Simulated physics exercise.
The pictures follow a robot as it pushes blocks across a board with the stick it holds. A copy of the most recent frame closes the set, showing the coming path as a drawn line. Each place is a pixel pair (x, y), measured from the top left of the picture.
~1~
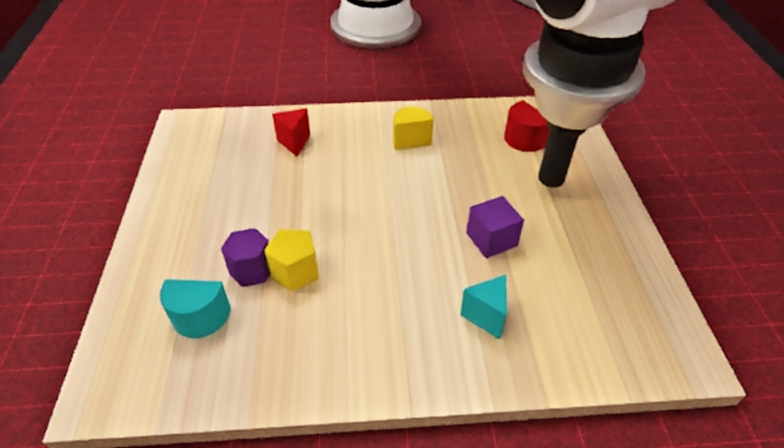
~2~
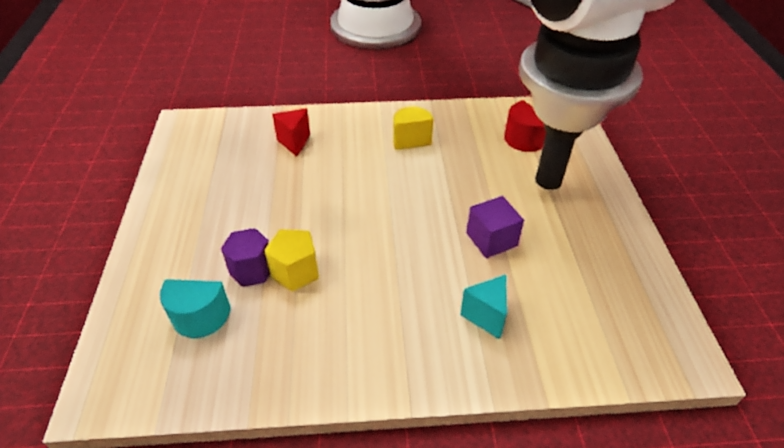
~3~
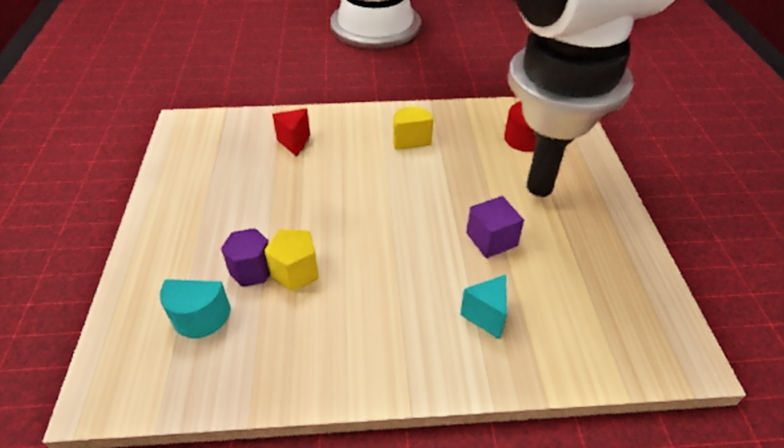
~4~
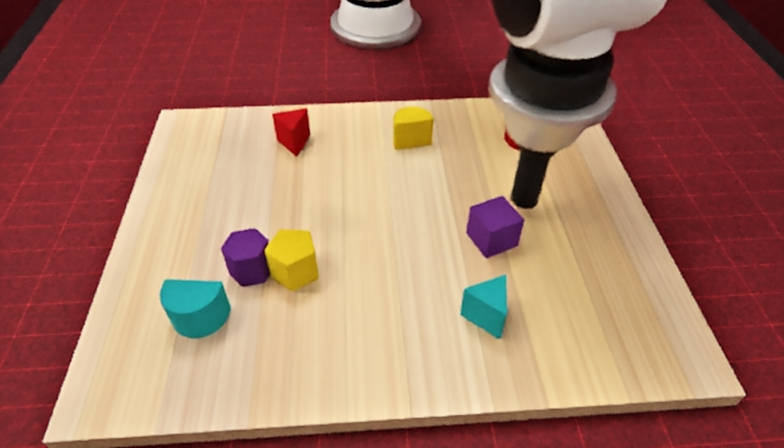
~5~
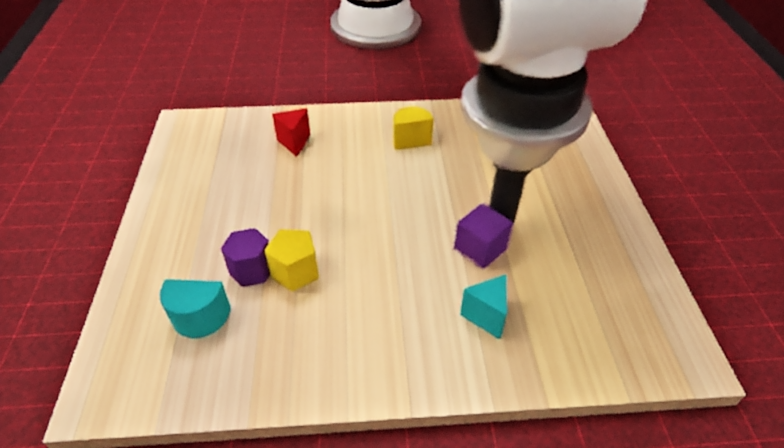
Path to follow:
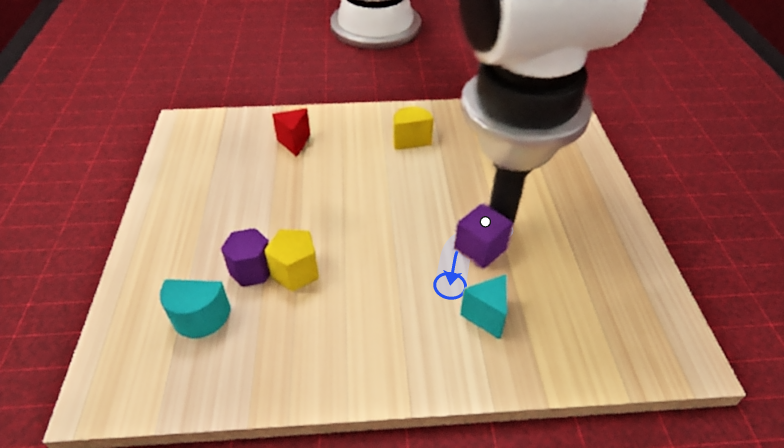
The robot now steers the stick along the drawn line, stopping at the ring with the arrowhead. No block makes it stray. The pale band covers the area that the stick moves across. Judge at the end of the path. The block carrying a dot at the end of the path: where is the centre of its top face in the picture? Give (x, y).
My prediction: (439, 288).
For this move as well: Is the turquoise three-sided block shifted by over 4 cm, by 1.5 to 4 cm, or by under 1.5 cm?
Short, under 1.5 cm.
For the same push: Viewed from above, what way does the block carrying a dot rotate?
It makes a counterclockwise turn.
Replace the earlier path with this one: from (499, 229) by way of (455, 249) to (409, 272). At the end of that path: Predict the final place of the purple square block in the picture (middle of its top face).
The middle of its upper face should be somewhere near (447, 263).
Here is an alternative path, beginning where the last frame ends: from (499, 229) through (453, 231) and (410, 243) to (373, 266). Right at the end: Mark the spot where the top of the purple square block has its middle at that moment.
Its top middle will sit at (467, 231).
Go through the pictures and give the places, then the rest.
The first frame shows stick tip at (551, 179); block tops, purple square block at (497, 213); turquoise three-sided block at (492, 292).
The second frame shows stick at (548, 181); blocks unchanged.
The third frame shows stick at (539, 188); blocks unchanged.
The fourth frame shows stick at (524, 200); blocks unchanged.
The fifth frame shows stick at (501, 217); purple square block at (485, 222); turquoise three-sided block at (492, 292).
Path on the board, from (499, 229) by way of (471, 239) and (455, 259) to (450, 286); the dot is on the purple square block.
The first path, step by step. One third of the way, stick at (473, 227); purple square block at (465, 237), turned 30° anticlockwise.
Two thirds of the way, stick at (456, 248); purple square block at (450, 261), turned 40° anticlockwise.
At the end, stick at (452, 274); purple square block at (439, 288), turned 25° anticlockwise; turquoise three-sided block in place.
